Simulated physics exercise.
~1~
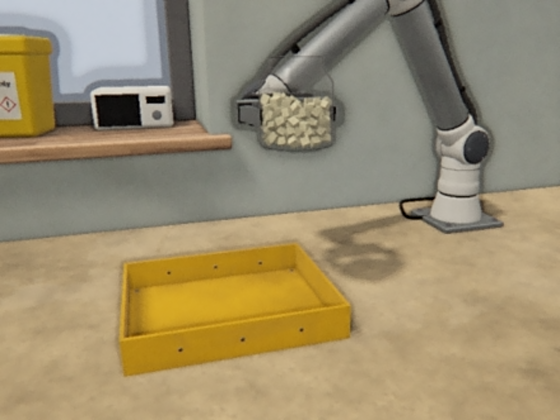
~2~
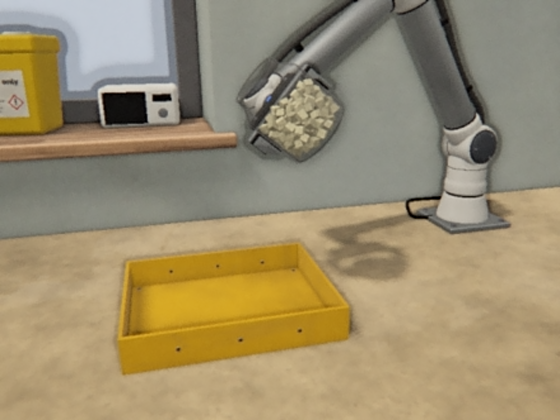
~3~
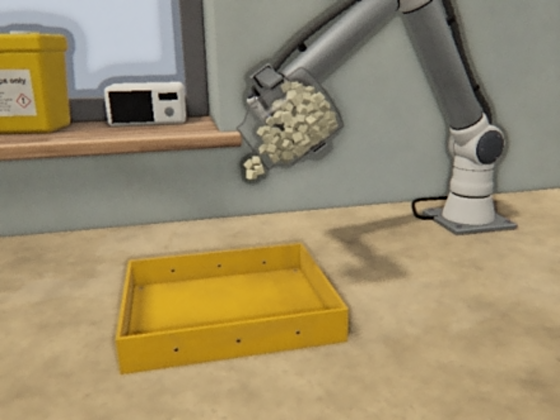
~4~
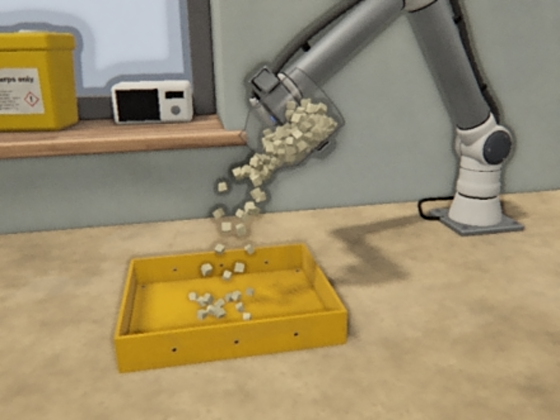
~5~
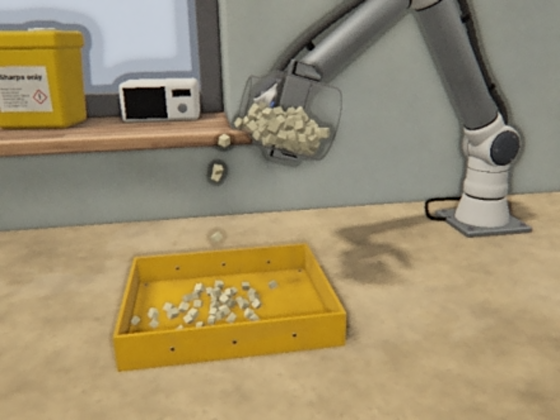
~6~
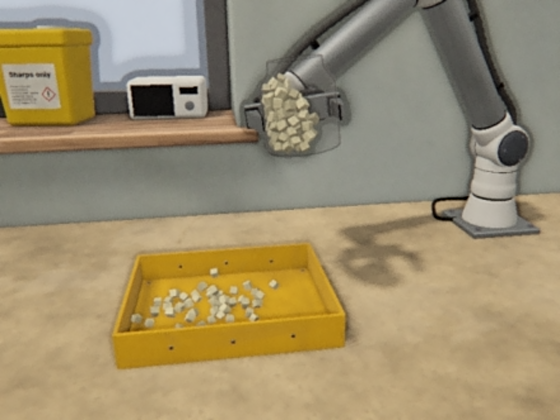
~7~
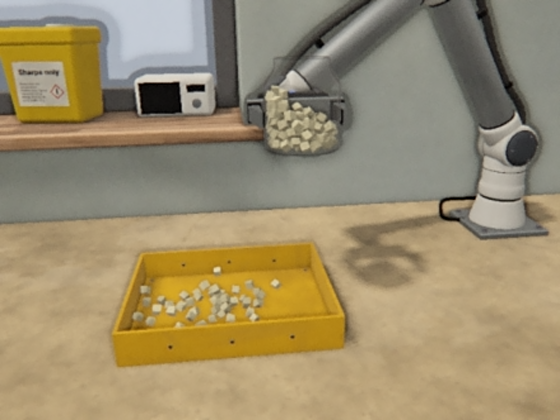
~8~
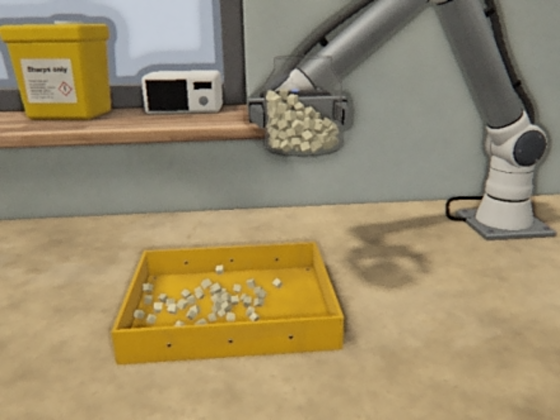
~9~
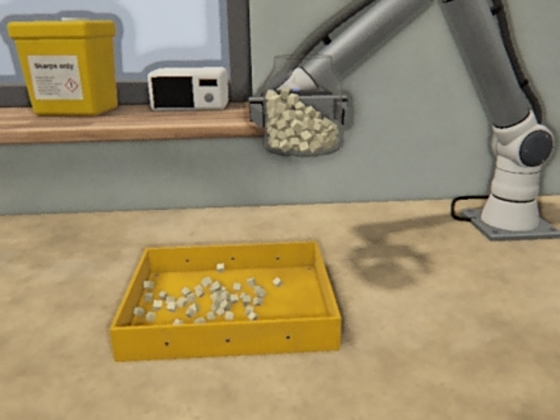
The clip shows a robot arm tipping a clear jar of pale vegetable dice over a yellow tray on a table, spilling a stream of them, then turning it upright again, with some dice scattered in the tray and most still in the jar.
